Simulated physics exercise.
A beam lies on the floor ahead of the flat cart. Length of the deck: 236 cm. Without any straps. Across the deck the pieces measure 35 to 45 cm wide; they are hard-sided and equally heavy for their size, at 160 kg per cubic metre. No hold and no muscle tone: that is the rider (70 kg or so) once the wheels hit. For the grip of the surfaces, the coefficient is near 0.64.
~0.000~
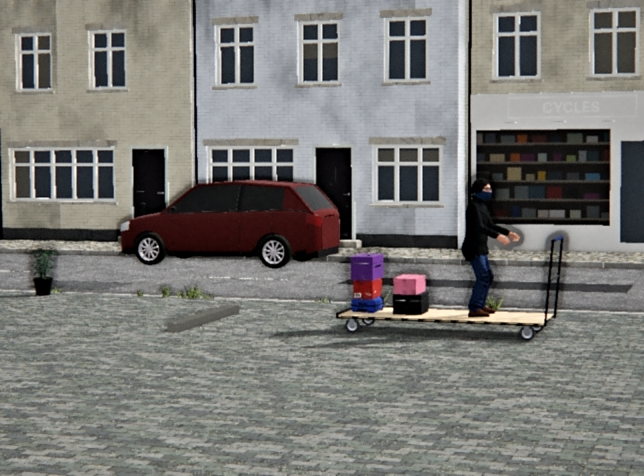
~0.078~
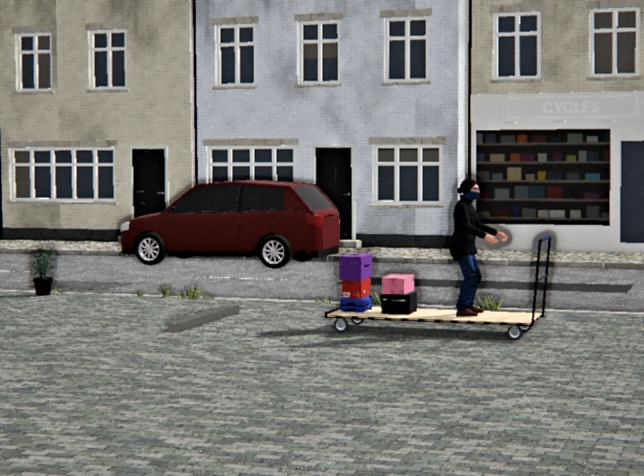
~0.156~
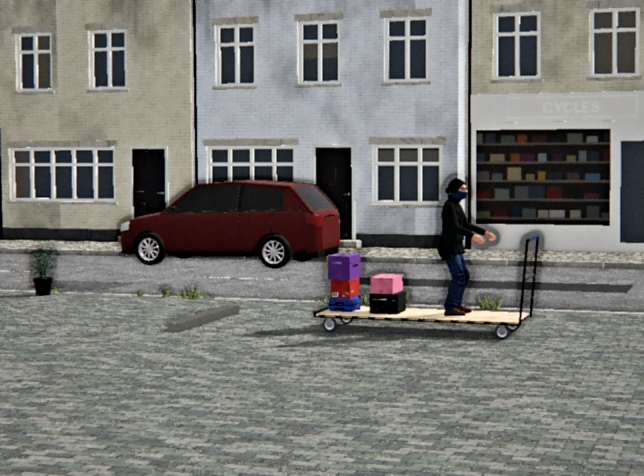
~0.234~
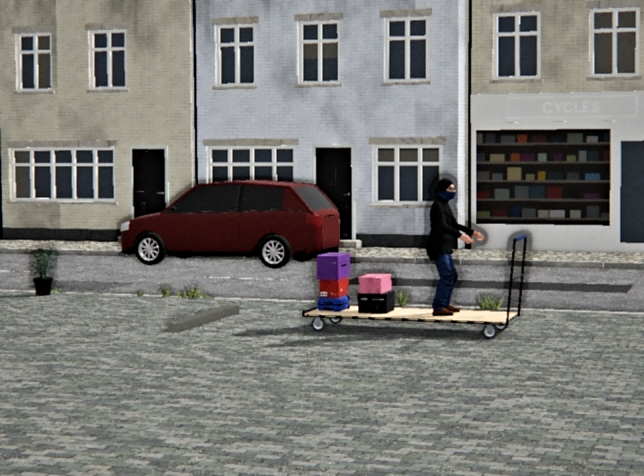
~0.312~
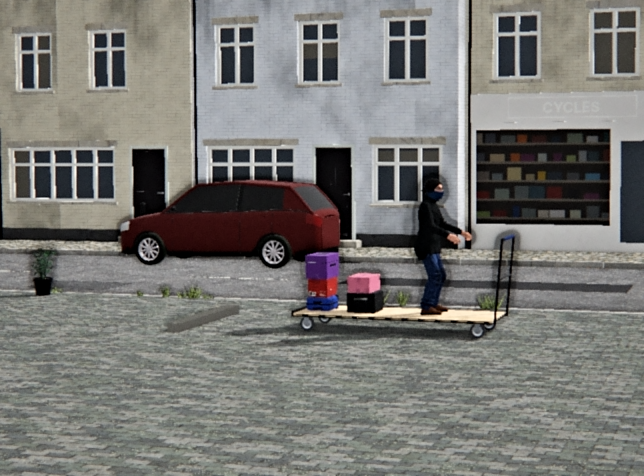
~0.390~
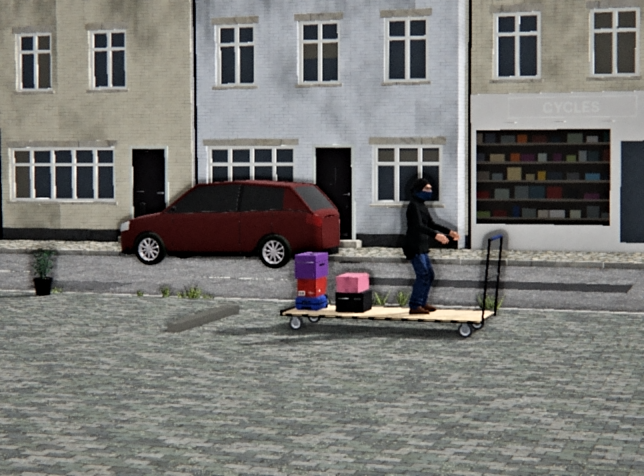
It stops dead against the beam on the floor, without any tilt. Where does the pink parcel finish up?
It is still on the deck.
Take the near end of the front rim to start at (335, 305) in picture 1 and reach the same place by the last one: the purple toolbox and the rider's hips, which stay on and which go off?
Result: Purple gone, hips secure.
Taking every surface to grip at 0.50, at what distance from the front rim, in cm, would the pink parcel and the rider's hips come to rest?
Pink 40 behind, hips 100 behind.
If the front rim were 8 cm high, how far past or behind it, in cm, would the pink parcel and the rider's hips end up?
Pink 50 behind, hips 90 behind.
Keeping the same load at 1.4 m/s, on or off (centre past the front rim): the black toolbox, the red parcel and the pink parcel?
So the black holds on, the red drops off, and the pink holds on.
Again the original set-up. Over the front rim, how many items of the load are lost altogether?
Total: 2.
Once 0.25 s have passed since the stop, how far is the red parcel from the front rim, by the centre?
Around 5 cm short of the front rim.
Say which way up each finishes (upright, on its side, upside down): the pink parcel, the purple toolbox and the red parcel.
Final poses: Pink top up, purple side down, red top down.
Impact comes at 1.04 s.
After 1.59 s the pink parcel is 47 cm behind the rim, tilted 0°, near (239, 279) in the last picture's view.
After 2.04 s the pink parcel is 47 cm behind the rim, tilted 0°, near (239, 279) in the last picture's view.
Final state at 2.5 s, past the rim, purple toolbox and red parcel; behind it, pink parcel, blue suitcase, black toolbox and the rider's hips.
